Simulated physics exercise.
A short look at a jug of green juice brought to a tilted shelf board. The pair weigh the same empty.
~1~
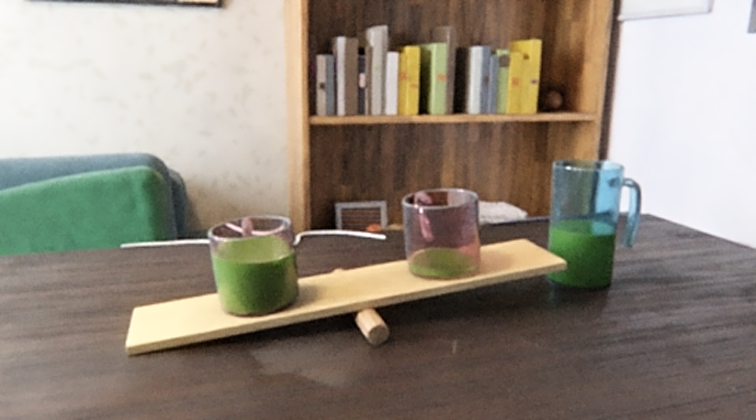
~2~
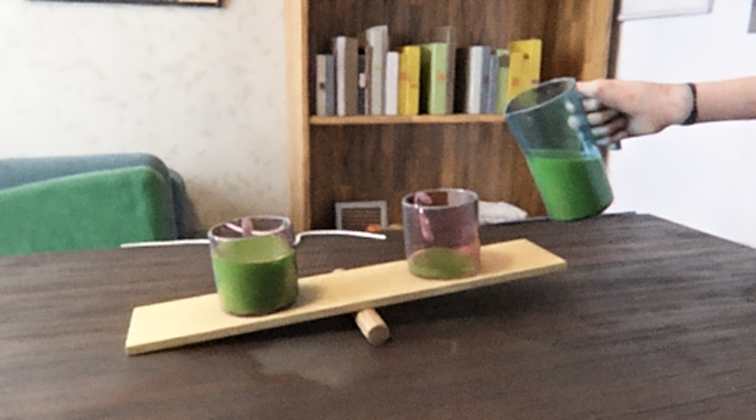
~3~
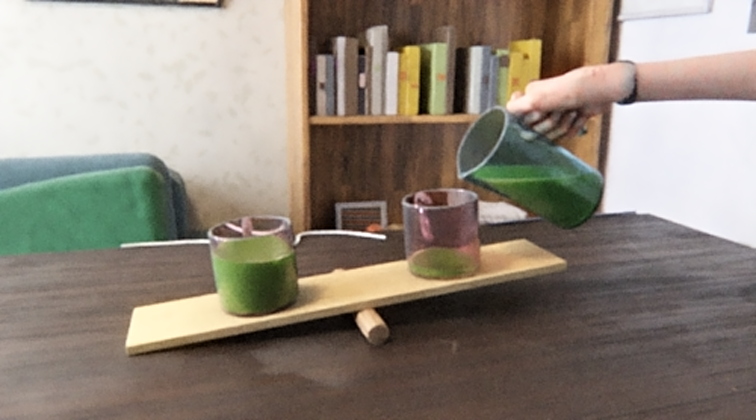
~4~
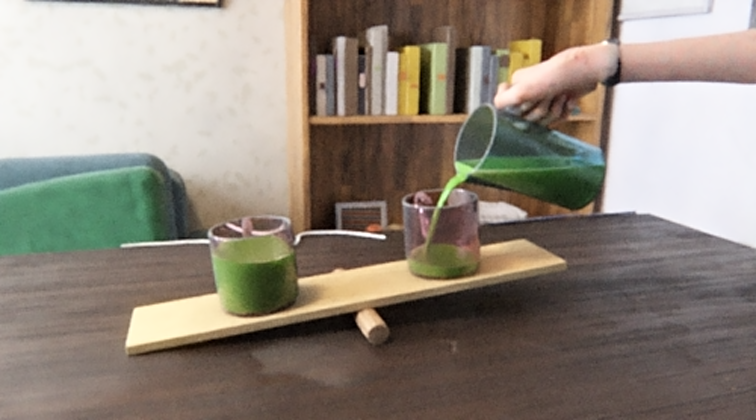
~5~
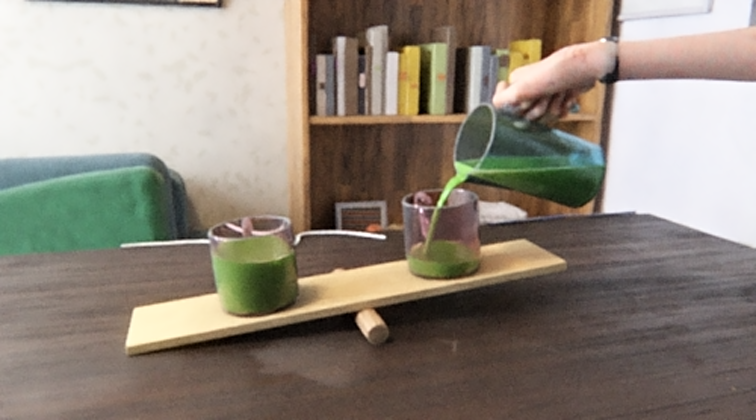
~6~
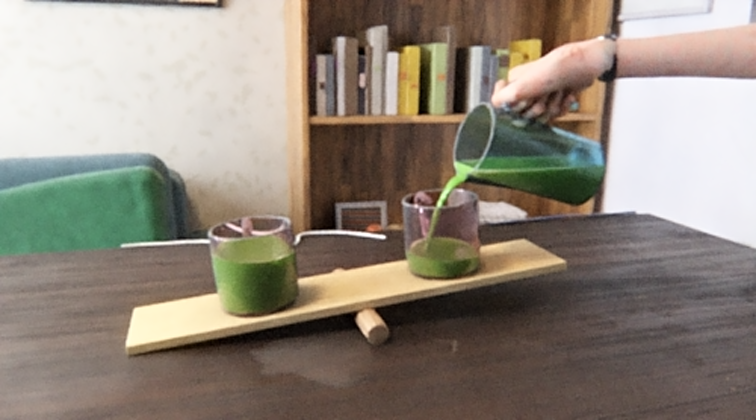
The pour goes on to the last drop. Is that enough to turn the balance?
It tips the other way.
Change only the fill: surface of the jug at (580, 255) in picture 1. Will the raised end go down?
In that case: Holds still.
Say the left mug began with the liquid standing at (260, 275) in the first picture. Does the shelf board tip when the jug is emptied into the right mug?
In that case: Swings across.
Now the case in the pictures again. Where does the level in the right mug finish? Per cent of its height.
I make it 85 per cent.
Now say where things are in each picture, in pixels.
Nothing is moving yet; jug (583, 221) about half full; right mug (442, 231) nearly empty, raised; left mug (255, 262) about two thirds full, on the low side, in the first frame.
The jug is picked up; rolling pin (376, 331); right mug nearly empty, surface at (444, 260), in the second frame.
The jug leans over the right mug; jug (530, 170) tipped 60° with all of its load; right mug (442, 231) nearly empty, in the third frame.
The green juice is flowing; rolling pin (376, 331); right mug nearly empty, surface at (443, 256); left mug about two thirds full, surface at (254, 251), in the fourth frame.
The green juice is flowing; jug (528, 157) tipped 70° with nearly all of its load; right mug (442, 231) nearly empty, in the fifth frame.
The green juice is flowing; rolling pin (376, 331); right mug about a quarter full, surface at (443, 250); left mug about two thirds full, surface at (254, 251), in the sixth frame.
Next, the right mug is about half full; the shelf board leans as before.
After that, the right mug is about three quarters full; the shelf board has swung over, and that end is down.
Finally, the right mug is about three quarters full; the shelf board has swung over, and that end is down.
